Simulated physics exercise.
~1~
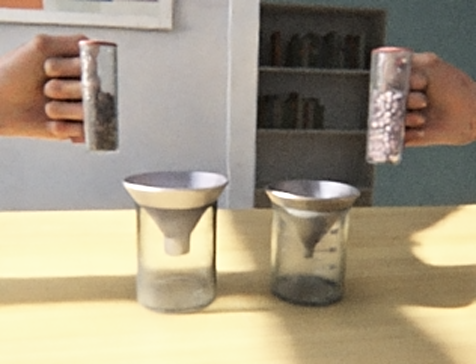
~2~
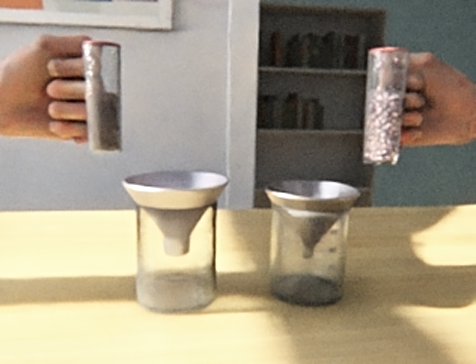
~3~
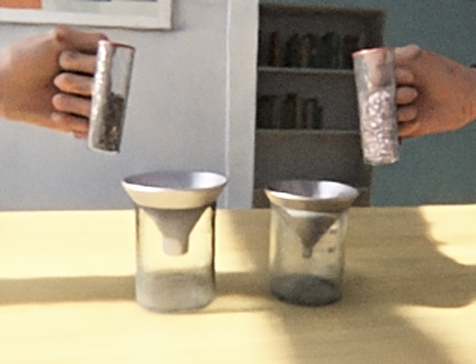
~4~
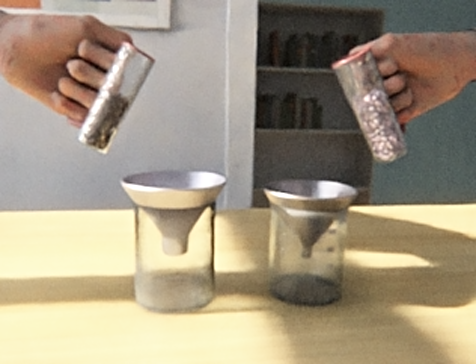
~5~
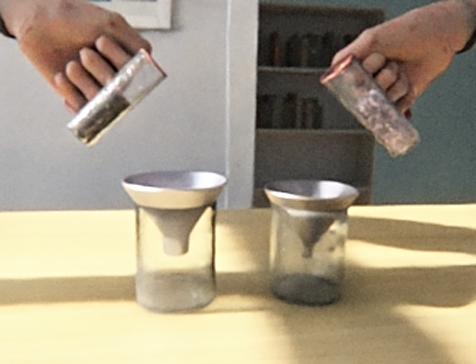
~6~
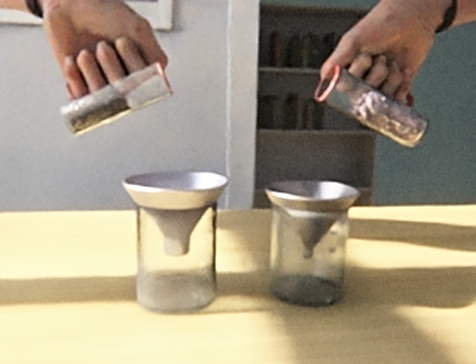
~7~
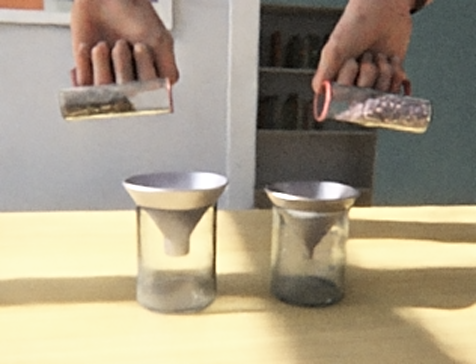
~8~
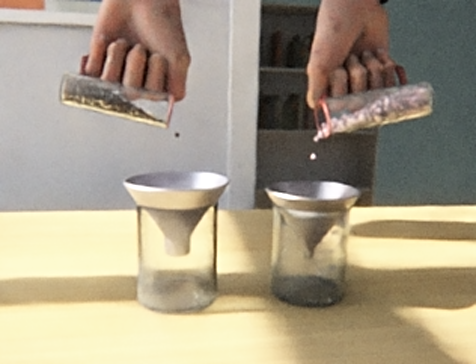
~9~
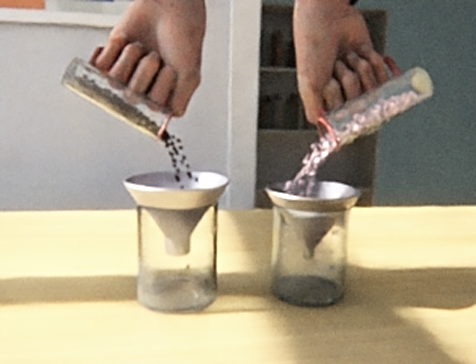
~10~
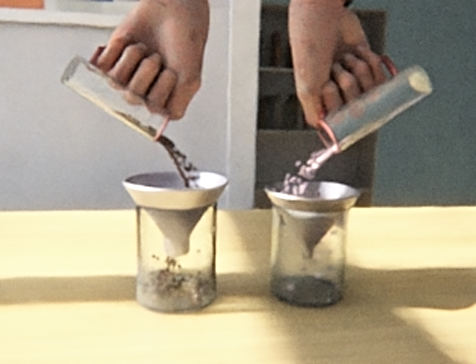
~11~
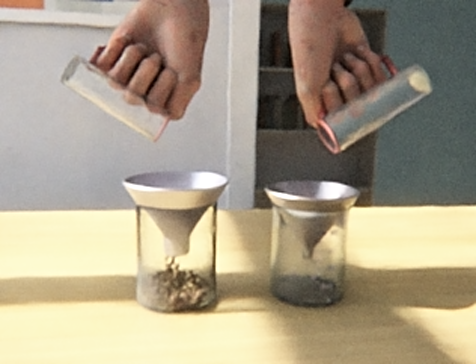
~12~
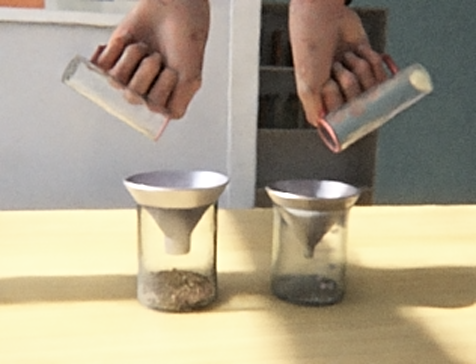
The video shows two hands tipping clear cups of small loose pieces, dark on the left and pale pink on the right, into funnels set in glass jars. Both cups empty, and the left pieces settle in their jar while only a few reach the bottom of the right one.
